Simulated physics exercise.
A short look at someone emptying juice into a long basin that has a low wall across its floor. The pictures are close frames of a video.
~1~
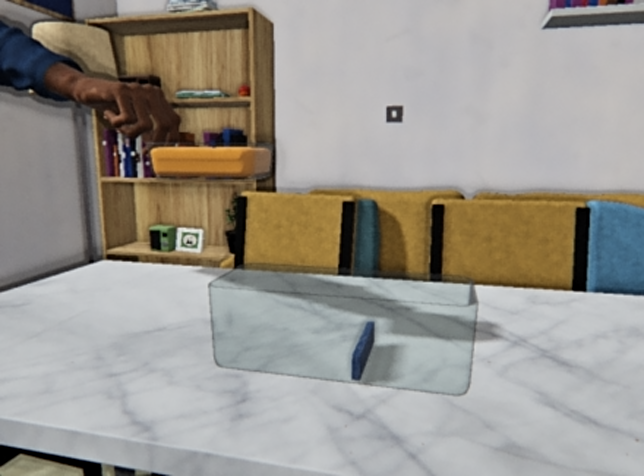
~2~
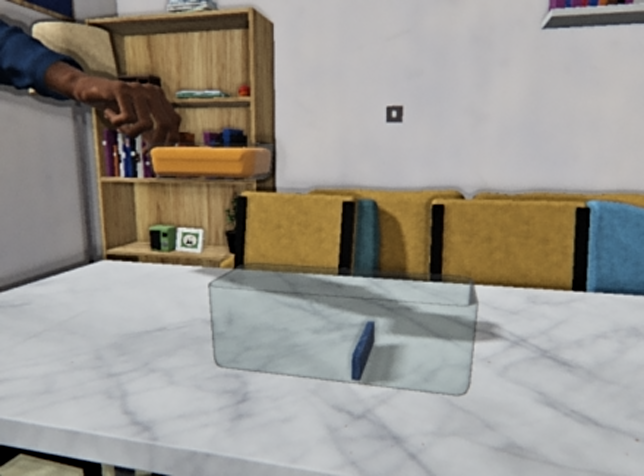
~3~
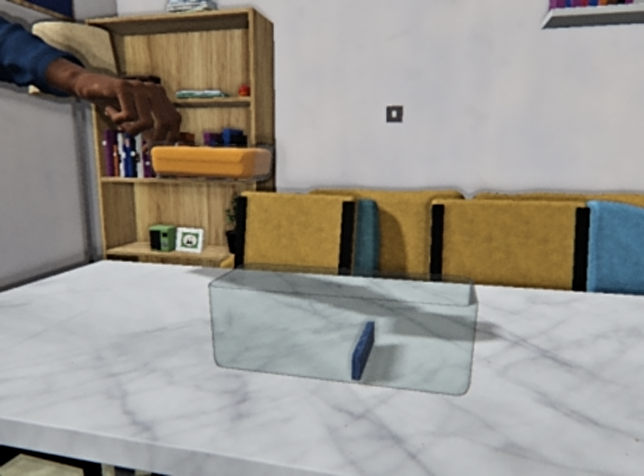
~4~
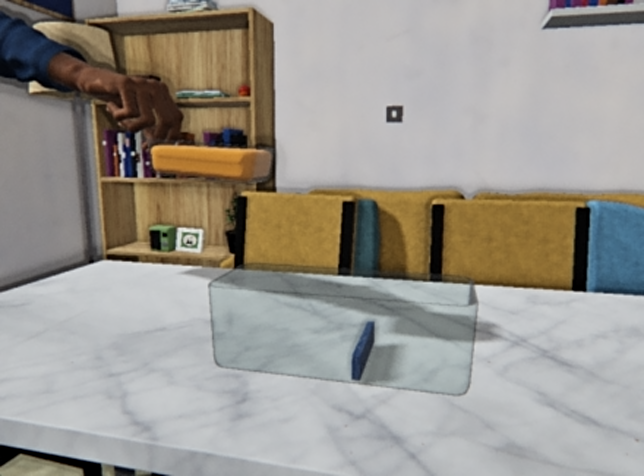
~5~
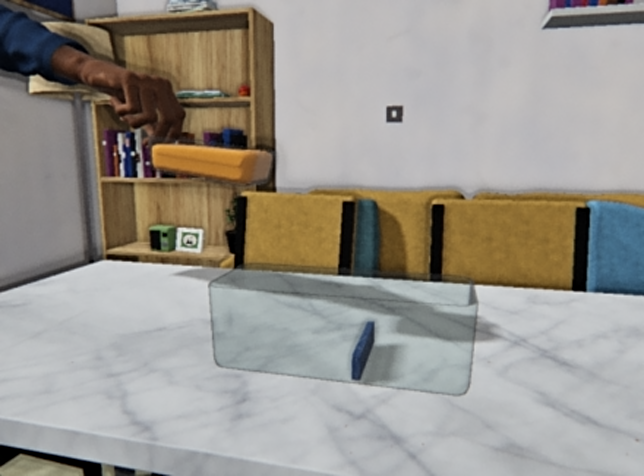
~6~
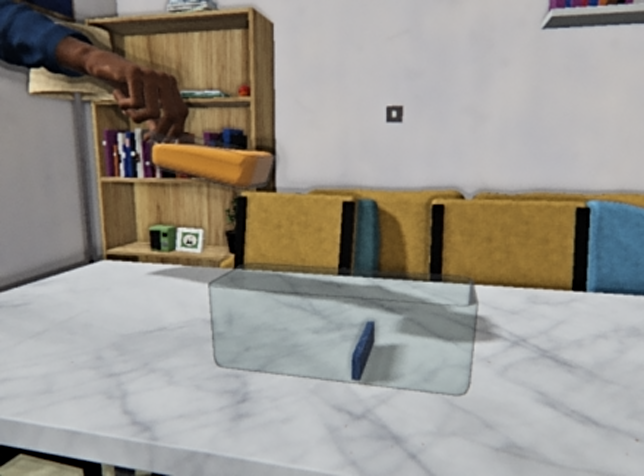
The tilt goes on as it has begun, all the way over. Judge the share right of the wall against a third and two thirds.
In the end not even a third is right of the wall.
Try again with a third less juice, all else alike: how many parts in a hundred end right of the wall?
Roughly 5 in a hundred.
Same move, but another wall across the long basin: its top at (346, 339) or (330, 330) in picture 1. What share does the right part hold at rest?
About 15 and 20 per cent.
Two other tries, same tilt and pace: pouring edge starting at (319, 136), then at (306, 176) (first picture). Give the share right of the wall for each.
The first gives 60 %, the second 20 %.
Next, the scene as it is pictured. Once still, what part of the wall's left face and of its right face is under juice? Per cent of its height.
Some 40 per cent left and 10 right.
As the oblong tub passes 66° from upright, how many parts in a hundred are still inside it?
It comes to 20 per cent or so.
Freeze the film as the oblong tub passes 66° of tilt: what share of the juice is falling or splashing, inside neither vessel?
Near 55 %.
A moment on, the oblong tub is tipped part way and 18 per cent is still to pour, 25 is left of the wall and 0 right of it.
Next, the oblong tub is tipped on its side and 4 per cent is still to pour, 77 is left of the wall and 10 right of it.
Then the oblong tub is tipped on its side and 0 per cent is still to pour, 80 is left of the wall and 12 right of it.
Later the oblong tub is tipped on its side and 0 per cent is still to pour, 81 is left of the wall and 12 right of it.
Finally, 81 per cent lies left of the wall, 12 right of it and 7 outside.
